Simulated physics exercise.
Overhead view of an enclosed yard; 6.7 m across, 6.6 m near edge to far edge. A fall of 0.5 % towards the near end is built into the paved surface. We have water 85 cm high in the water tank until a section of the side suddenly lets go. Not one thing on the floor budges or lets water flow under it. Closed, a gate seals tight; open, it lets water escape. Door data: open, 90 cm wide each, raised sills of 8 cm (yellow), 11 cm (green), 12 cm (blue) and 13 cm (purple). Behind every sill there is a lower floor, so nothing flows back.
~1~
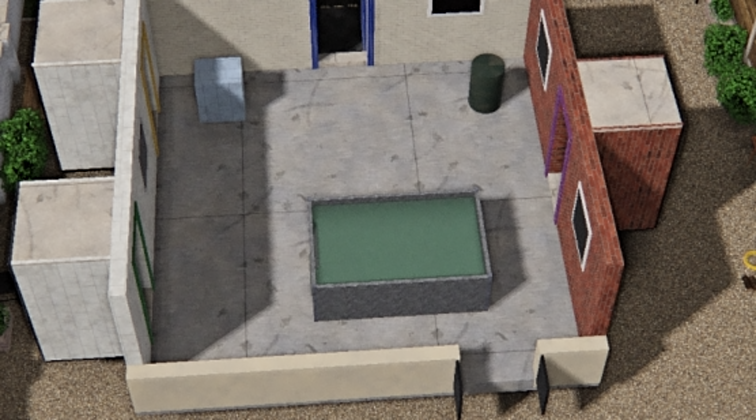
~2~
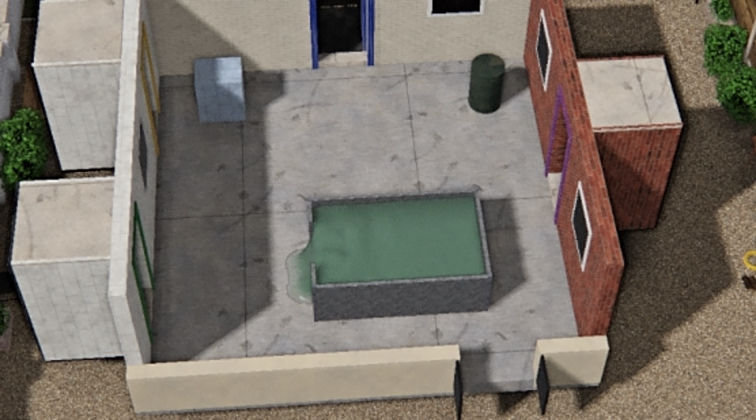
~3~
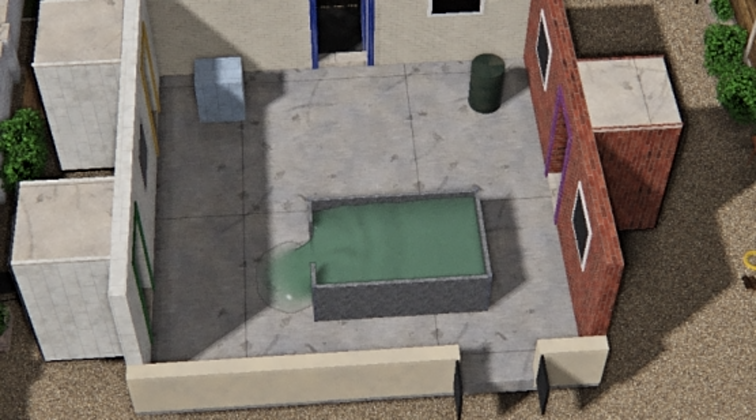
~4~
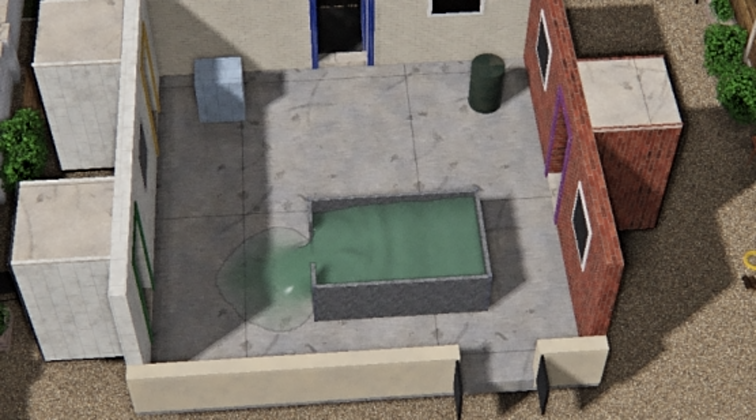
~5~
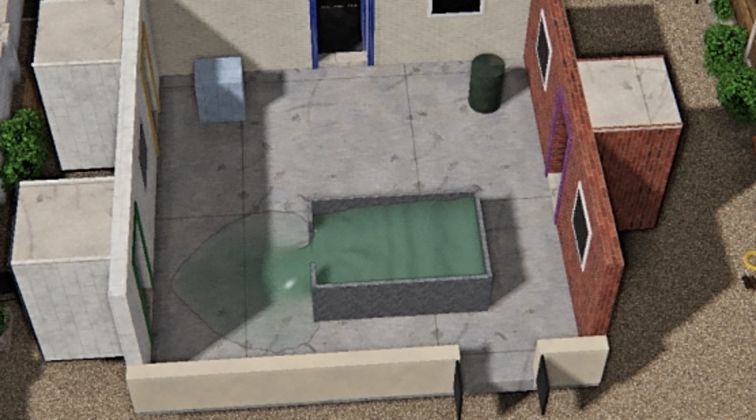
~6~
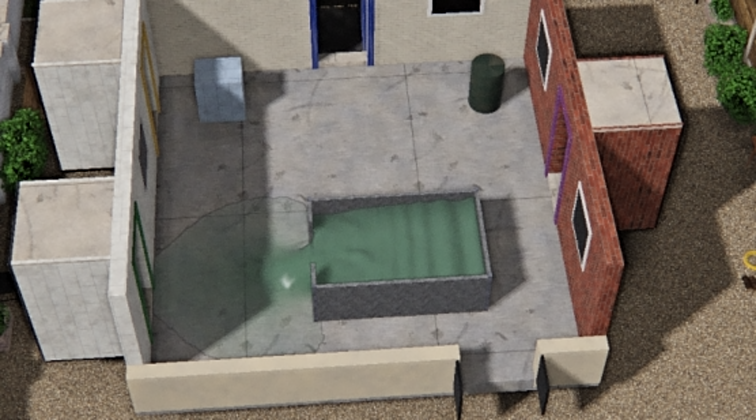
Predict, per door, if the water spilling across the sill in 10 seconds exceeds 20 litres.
Result: The yellow door breaks the limit, the green door breaks the limit, the blue door remains within the limit, the purple door remains within the limit.
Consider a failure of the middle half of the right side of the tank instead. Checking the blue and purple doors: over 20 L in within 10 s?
Measured against that limit, blue comes out short of it and purple comes out beyond it.
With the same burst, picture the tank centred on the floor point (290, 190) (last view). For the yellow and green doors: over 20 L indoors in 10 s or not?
Result - yellow door exceeds it, green door does not exceed it.
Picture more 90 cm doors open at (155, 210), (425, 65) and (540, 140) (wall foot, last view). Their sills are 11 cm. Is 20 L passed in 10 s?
Door 1: Higher; door 2: Lower; door 3: Lower.
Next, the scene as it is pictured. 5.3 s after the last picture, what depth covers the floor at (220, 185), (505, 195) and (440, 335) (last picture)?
Depths: About 7, 0 and 6 centimetres.
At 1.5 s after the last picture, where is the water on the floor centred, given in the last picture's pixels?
Roughly (322, 267).
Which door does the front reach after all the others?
That's the purple door.
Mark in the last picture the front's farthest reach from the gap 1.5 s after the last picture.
I'd put it near pixel (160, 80) of the last picture.
Then, 0.7 s after the last picture water covers 25 % of the floor and is deepest (51 cm) near (310, 274); yellow door not reached, green door 24 cm at the sill, 65 L in, blue door not reached, purple door not reached.
Then, 1.5 s after the last picture water covers 30 % of the floor and is deepest (42 cm) near (310, 274); yellow door 10 cm at the sill, 0 L in, green door 34 cm at the sill, 184 L in, blue door not reached, purple door not reached.
Then, 2.8 s after the last picture water covers 40 % of the floor and is deepest (30 cm) near (310, 274); yellow door 8 cm at the sill, 3 L in, green door 25 cm at the sill, 340 L in, blue door not reached, purple door not reached.
Then, 5.3 s after the last picture water covers 75 % of the floor and is deepest (20 cm) near (151, 390); yellow door 14 cm at the sill, 25 L in, green door 20 cm at the sill, 452 L in, blue door 3 cm at the sill, 0 L in, purple door not reached.
Then, 9.3 s after the last picture water covers 95 % of the floor and is deepest (13 cm) near (558, 241); yellow door 10 cm at the sill, 68 L in, green door 12 cm at the sill, 492 L in, blue door 3 cm at the sill, 0 L in, purple door 10 cm at the sill, 0 L in.
